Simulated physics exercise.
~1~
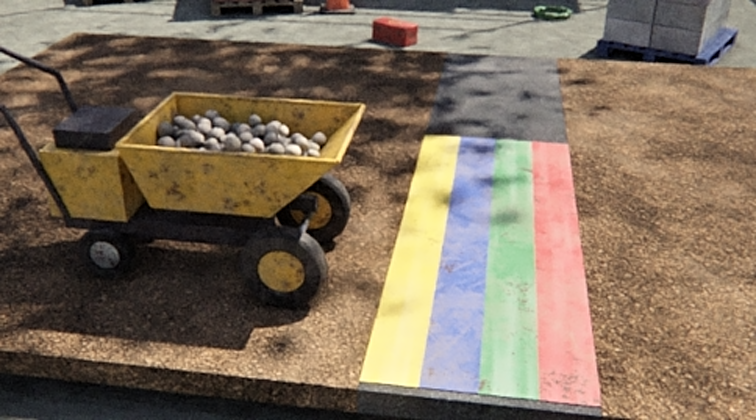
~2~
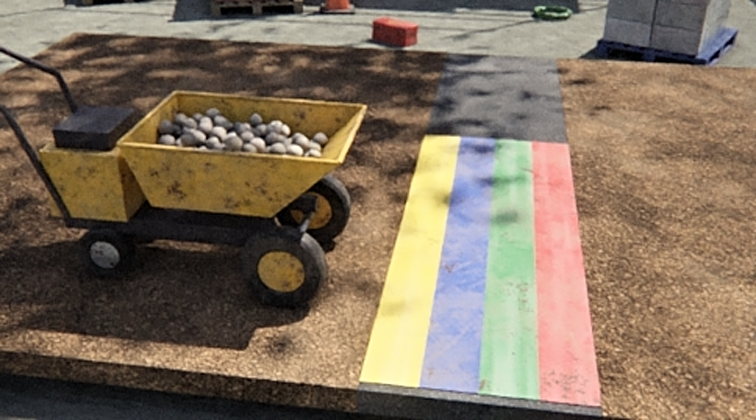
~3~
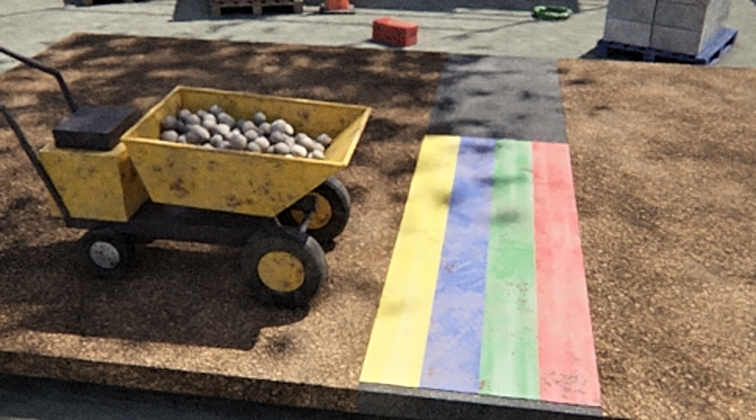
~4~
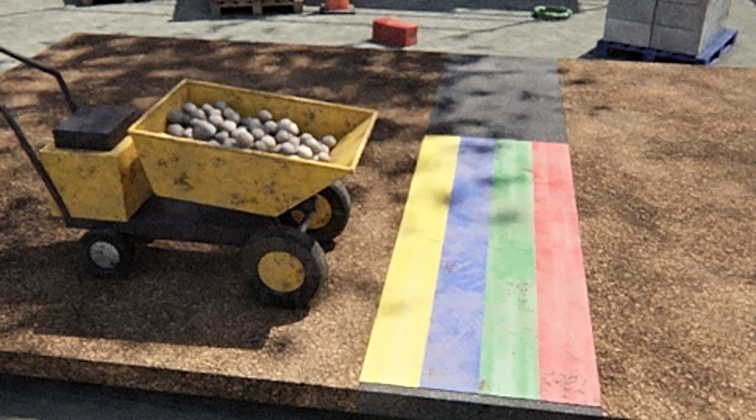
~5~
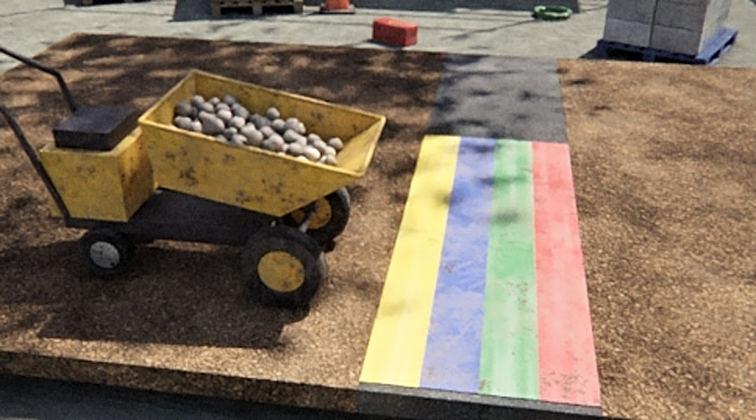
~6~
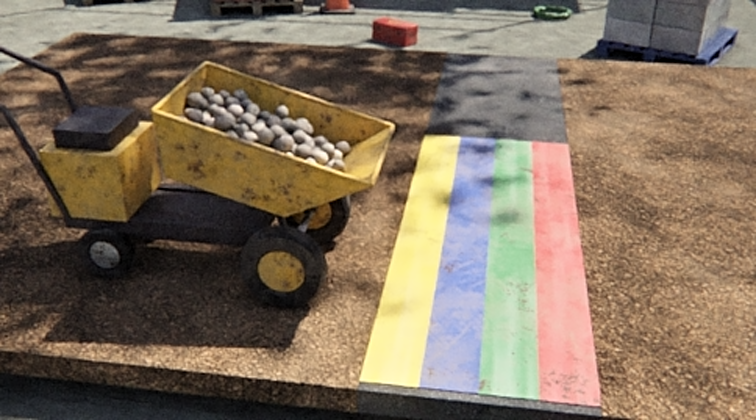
A sunlit outdoor work yard with a raised bed of brown, gritty ground is seen from slightly above by a still camera. A yellow powered barrow with black wheels stands at left, its skip loaded with grey pebbles, while yellow, blue, green and red strips lie side by side to its right, with blocks behind. The skip starts level, then tilts gradually forward to the right, its rear rising as the pebbles ride along inside.
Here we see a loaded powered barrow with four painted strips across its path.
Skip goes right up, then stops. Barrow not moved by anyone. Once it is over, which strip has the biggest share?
Biggest share: The blue strip.
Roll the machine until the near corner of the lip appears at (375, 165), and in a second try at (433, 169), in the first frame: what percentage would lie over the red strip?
Some 20 % then some 40 %.
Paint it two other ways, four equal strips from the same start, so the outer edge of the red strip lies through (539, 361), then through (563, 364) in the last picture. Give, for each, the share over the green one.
Near 20 and then 20 in a hundred.
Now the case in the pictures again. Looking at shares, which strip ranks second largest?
Second: The green strip.
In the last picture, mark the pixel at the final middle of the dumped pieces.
Near (476, 277).
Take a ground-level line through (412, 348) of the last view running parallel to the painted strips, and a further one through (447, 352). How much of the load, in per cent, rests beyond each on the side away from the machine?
Respectively 70 and 50 %.
Shortly afterwards, skip tipped steeply; the whole lot in the skip.
Next, skip tipped steeply; the bulk in the skip; only a few over the yellow strip; near a quarter over the blue strip; only a few over the green strip; only a few falling.
Some moments later, skip tipped right over; near a quarter in the skip; a little over the yellow strip; near a third over the blue strip; near a quarter over the green strip; a little over the red strip; only a few off the paint.
In the end, skip tipped right over; near a quarter in the skip; a little over the yellow strip; near a third over the blue strip; near a quarter over the green strip; a little over the red strip; only a few off the paint.
